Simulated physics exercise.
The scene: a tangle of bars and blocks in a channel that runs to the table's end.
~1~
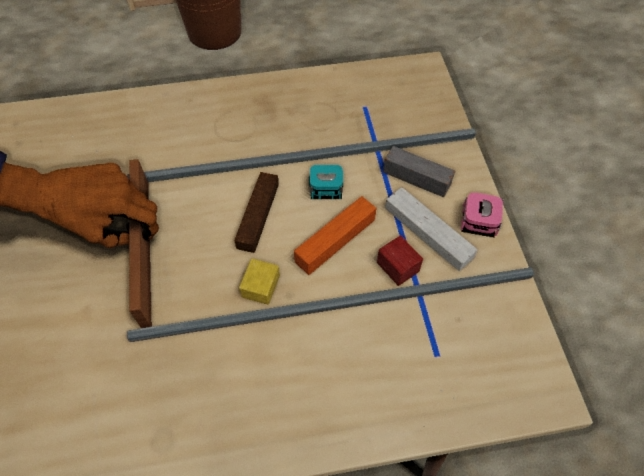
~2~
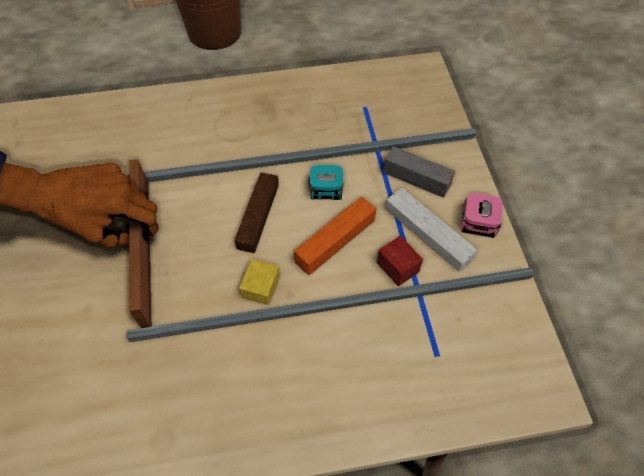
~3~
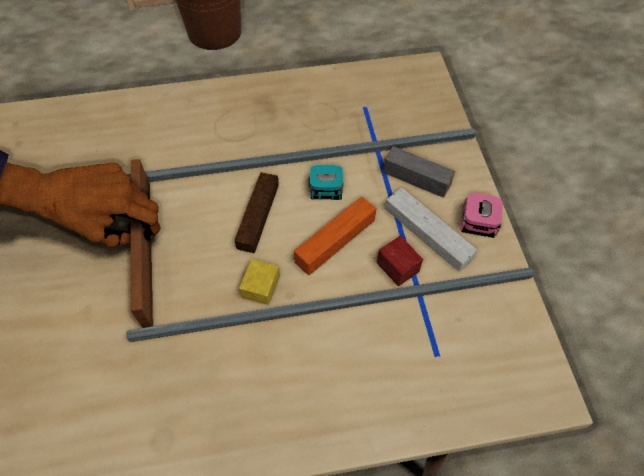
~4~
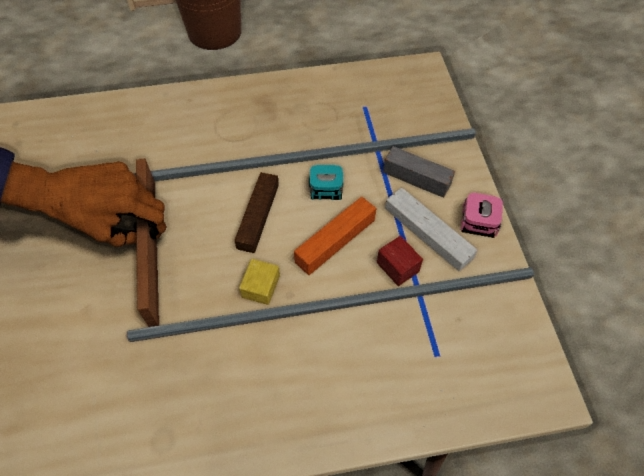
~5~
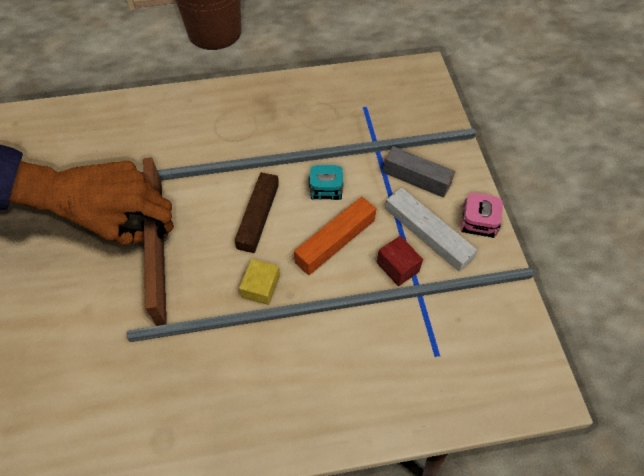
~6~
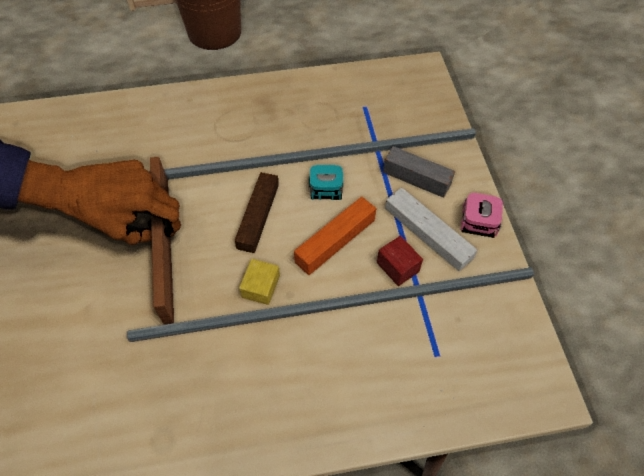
Gloved hand resting on an upright board, then sliding it slightly right between two rails toward scattered, unmoving coloured bars and blocks.
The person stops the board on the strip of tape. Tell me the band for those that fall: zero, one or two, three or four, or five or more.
Outcome: The number that fall off is zero.
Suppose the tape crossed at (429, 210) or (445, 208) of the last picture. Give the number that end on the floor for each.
It would be 1 and 3.
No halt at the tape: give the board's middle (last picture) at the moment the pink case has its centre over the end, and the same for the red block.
Near (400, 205) and (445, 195).
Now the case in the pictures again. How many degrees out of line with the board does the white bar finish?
About 25°.
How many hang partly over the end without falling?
It comes to 1.
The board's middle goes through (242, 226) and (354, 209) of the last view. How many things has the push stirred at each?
2 and 7.
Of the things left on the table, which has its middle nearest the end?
That is the pink case.
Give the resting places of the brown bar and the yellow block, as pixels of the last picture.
The brown bar stops around (400, 191); the yellow block around (425, 255).
Soon after, none off yet; pink case at rest near (482, 215); grey bar at rest near (418, 172); white bar at rest near (429, 228).
In the end, the number that fall off is zero.
